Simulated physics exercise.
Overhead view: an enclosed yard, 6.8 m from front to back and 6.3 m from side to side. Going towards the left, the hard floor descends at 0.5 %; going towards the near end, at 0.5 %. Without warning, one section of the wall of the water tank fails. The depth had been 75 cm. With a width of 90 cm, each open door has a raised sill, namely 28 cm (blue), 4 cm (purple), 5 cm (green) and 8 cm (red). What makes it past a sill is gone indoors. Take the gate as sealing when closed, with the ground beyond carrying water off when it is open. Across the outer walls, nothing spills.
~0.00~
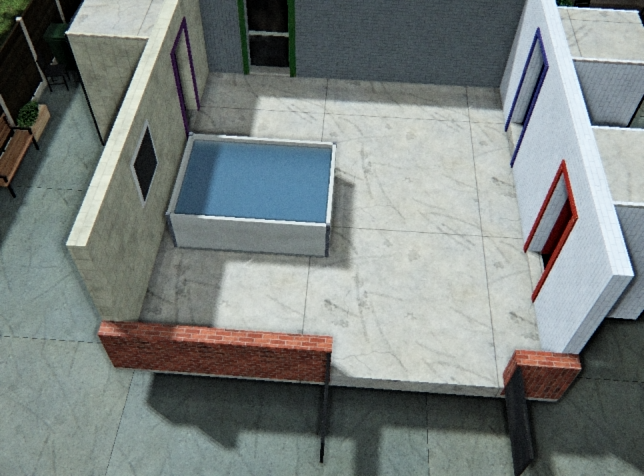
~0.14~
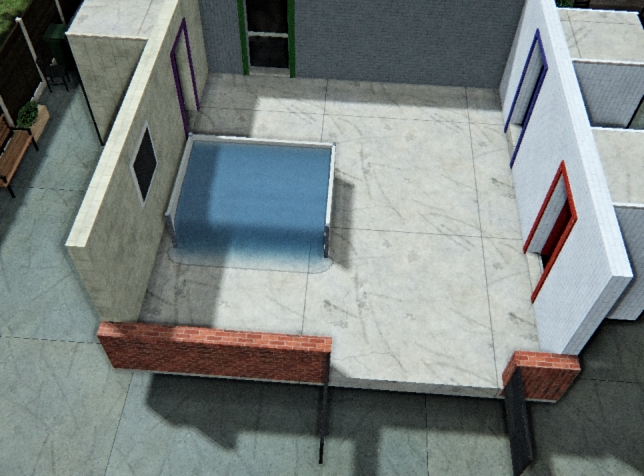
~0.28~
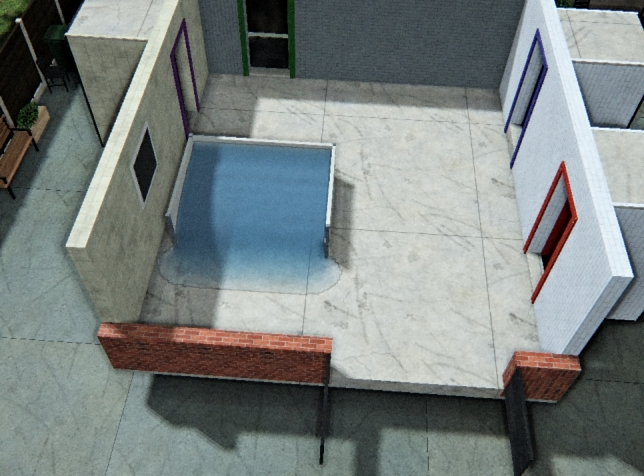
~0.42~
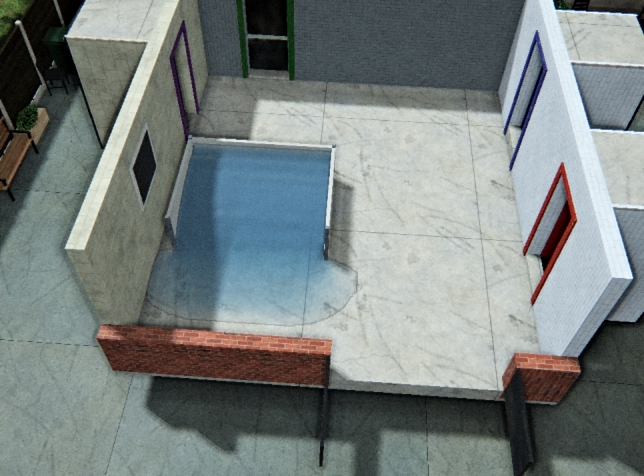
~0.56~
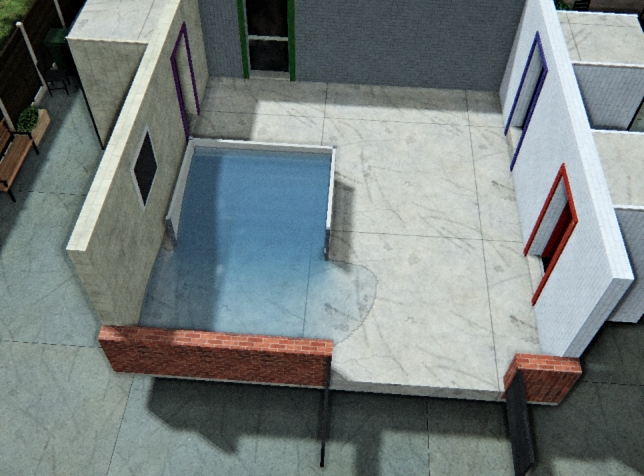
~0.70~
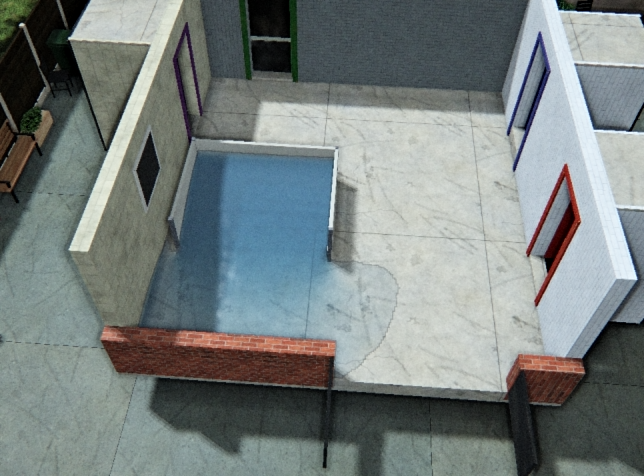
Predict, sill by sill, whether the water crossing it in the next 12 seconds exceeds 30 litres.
My prediction: At the blue door it is 30 litres or less; at the purple door it is 30 litres or less; at the green door it is 30 litres or less; at the red door it is above 30 litres.
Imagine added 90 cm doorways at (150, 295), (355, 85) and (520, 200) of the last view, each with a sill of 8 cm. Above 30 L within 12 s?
First doorway gets there, second falls short, third falls short.
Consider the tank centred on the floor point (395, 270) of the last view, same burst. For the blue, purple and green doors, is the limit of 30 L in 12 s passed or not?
Lab note: Vs limit, blue door limit held; purple door limit held; green door limit held.
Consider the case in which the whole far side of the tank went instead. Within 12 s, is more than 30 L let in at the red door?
So, red door: Within bounds.
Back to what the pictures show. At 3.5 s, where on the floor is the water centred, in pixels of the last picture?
Its balance point sits around (285, 274).
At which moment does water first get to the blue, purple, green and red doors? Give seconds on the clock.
Blue = 4.5 s, purple = 3.0 s, green = 4.0 s, red = 3.0 s.
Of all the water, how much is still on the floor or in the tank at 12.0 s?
Roughly 66 per cent is still there.
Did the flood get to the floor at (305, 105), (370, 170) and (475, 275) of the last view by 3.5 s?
Point 1: Unreached; point 2: Unreached; point 3: Reached.
After 1.4 s water covers 20 % of the floor and is deepest (62 cm) near (146, 353); blue door not reached, purple door not reached, green door not reached, red door not reached.
After 2.2 s water covers 25 % of the floor and is deepest (48 cm) near (134, 352); blue door not reached, purple door not reached, green door not reached, red door not reached.
After 3.5 s water covers 45 % of the floor and is deepest (25 cm) near (134, 352); blue door not reached, purple door 7 cm at the sill, 0 L in, green door not reached, red door 15 cm at the sill, 2 L in.
After 7.0 s water covers 80 % of the floor and is deepest (20 cm) near (181, 355); blue door 4 cm at the sill, 0 L in, purple door 2 cm at the sill, 3 L in, green door 5 cm at the sill, 13 L in, red door 9 cm at the sill, 76 L in.
After 12.0 s water covers 95 % of the floor and is deepest (13 cm) near (205, 102); blue door 3 cm at the sill, 0 L in, purple door 5 cm at the sill, 3 L in, green door 6 cm at the sill, 16 L in, red door 7 cm at the sill, 78 L in.
